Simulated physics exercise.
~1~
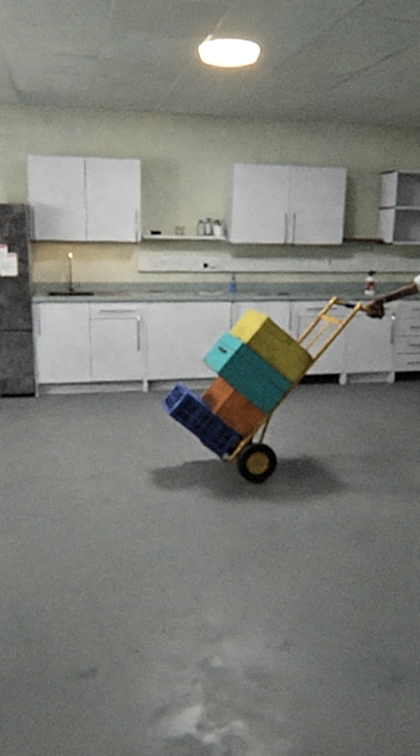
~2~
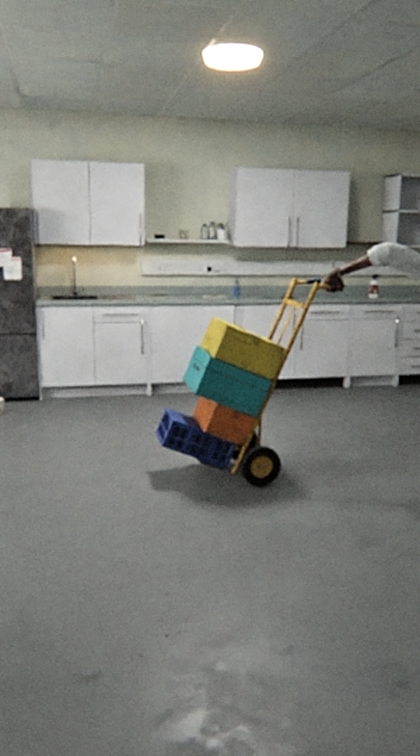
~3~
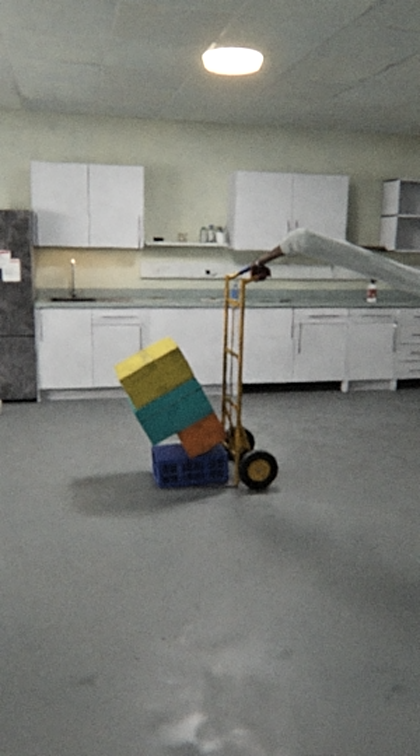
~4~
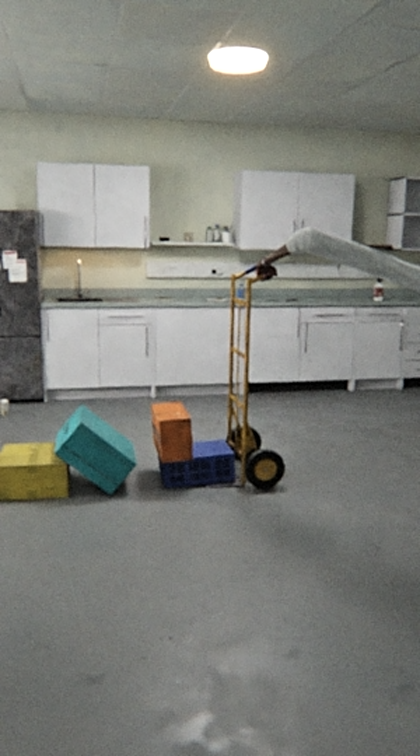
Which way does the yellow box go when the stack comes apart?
The yellow box moves to the left and ends up on the floor.
